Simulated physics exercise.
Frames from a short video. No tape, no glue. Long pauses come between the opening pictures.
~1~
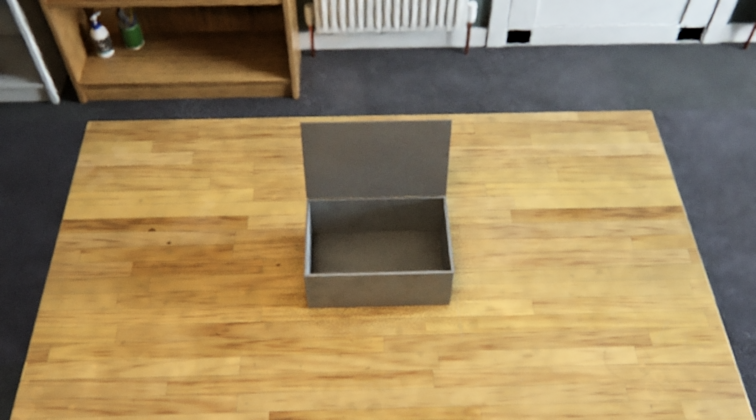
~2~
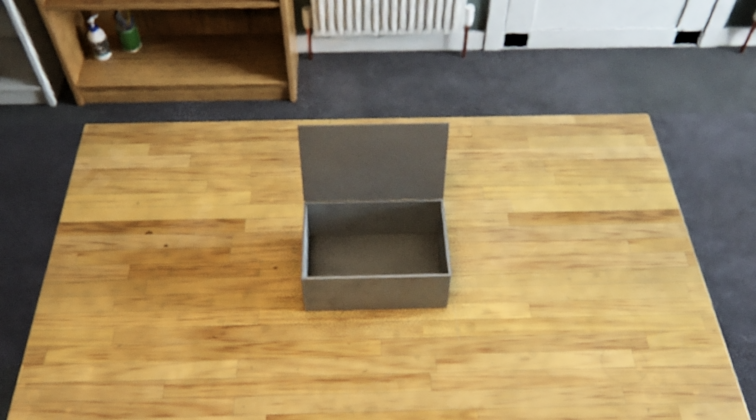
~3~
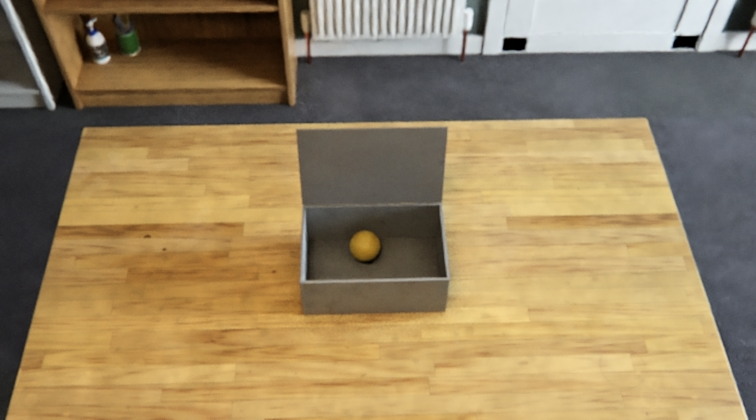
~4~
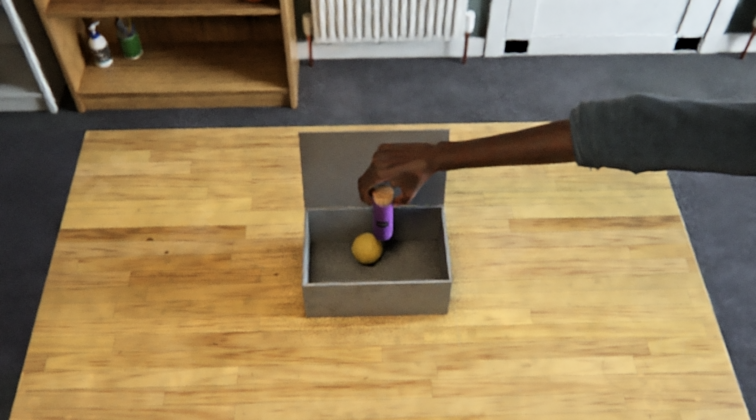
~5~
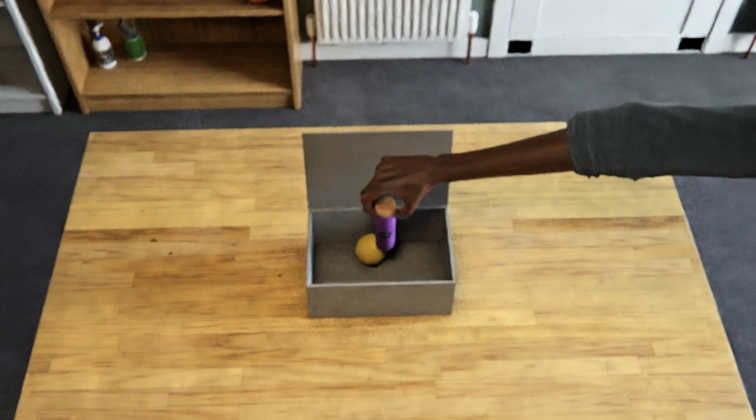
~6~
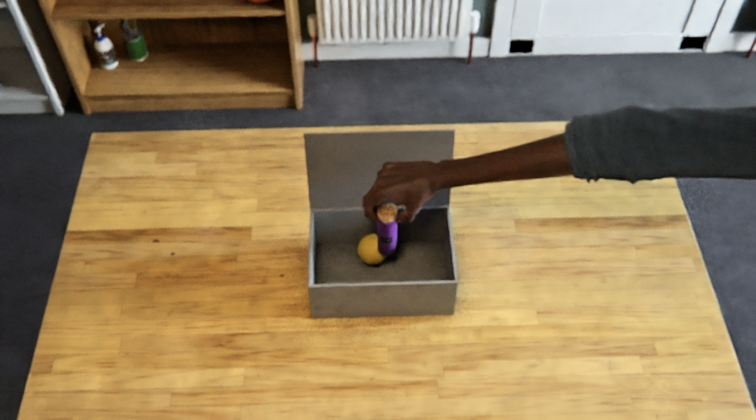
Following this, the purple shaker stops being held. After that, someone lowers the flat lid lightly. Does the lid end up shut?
Yes - the box ends up covered.
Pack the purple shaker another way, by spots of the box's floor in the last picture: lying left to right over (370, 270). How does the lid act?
Once it's packed that way, the lid settles all the way.
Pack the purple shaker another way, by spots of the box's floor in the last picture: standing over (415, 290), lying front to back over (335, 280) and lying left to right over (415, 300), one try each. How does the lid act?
Case one, the lid is kept from closing; case two, it lies closed; case three, it lies closed.
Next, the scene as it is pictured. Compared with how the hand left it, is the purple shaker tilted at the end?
It ends up leaning.
Then, 0.40 s on from there, purple shaker on its side near (418, 281).
Then, 1.30 s on from there, lid 78° above the rim; purple shaker on its side near (416, 283).
Then, 1.70 s on from there, lid 49° above the rim; purple shaker on its side near (416, 283).
Then, 2.00 s on from there, lid 18° above the rim; purple shaker on its side near (416, 283).
In the end, lid shut; toppled in the box, purple shaker; yellow lemon unmoved. At the end, from the last picture's camera, purple shaker near (416, 283).
